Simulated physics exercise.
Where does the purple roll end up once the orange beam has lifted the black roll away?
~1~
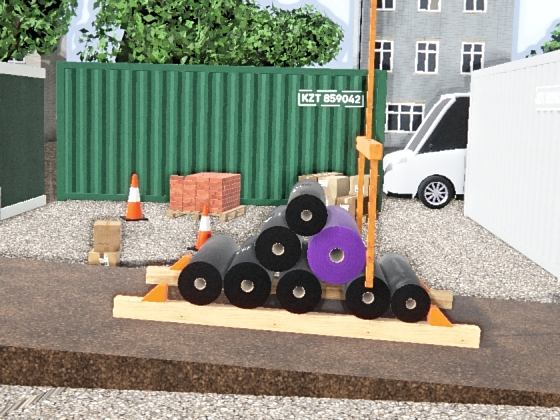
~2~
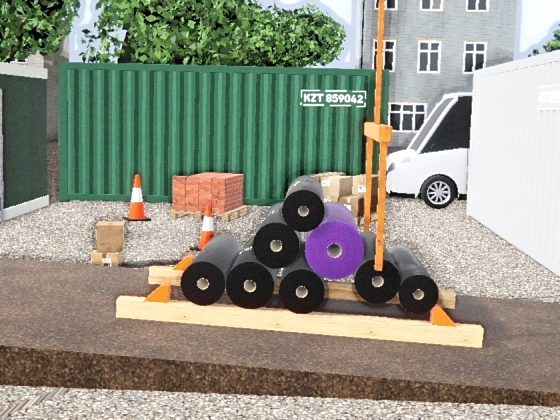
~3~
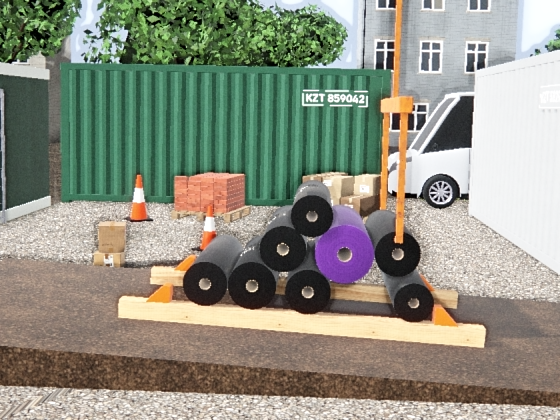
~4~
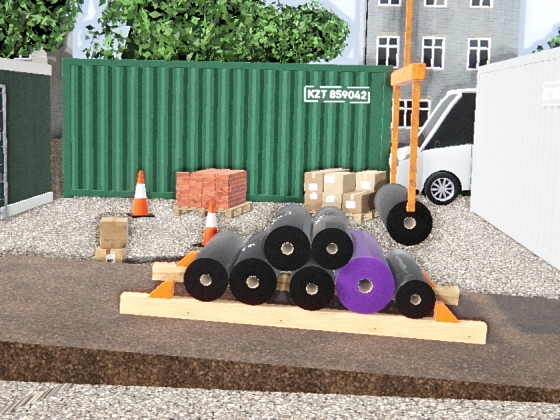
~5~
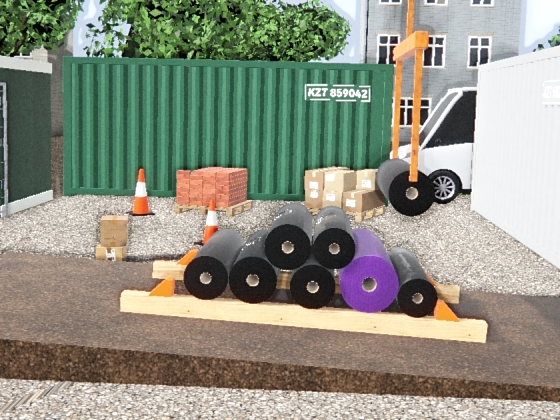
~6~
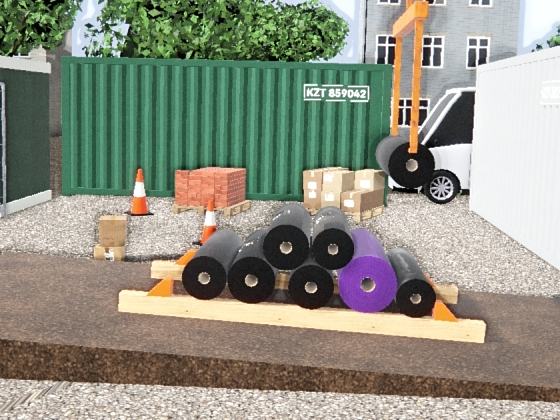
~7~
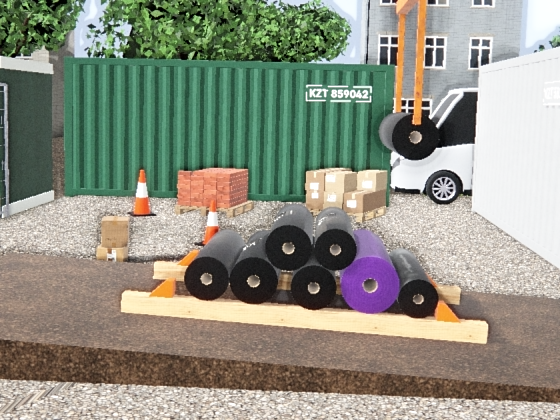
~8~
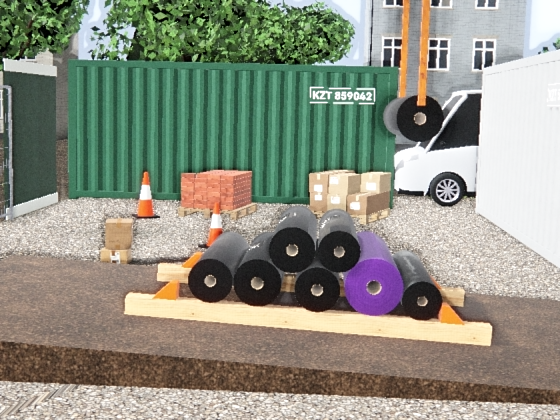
It moves out of its place in the second row and drops down to the right, ending in the bottom row among the black rolls.
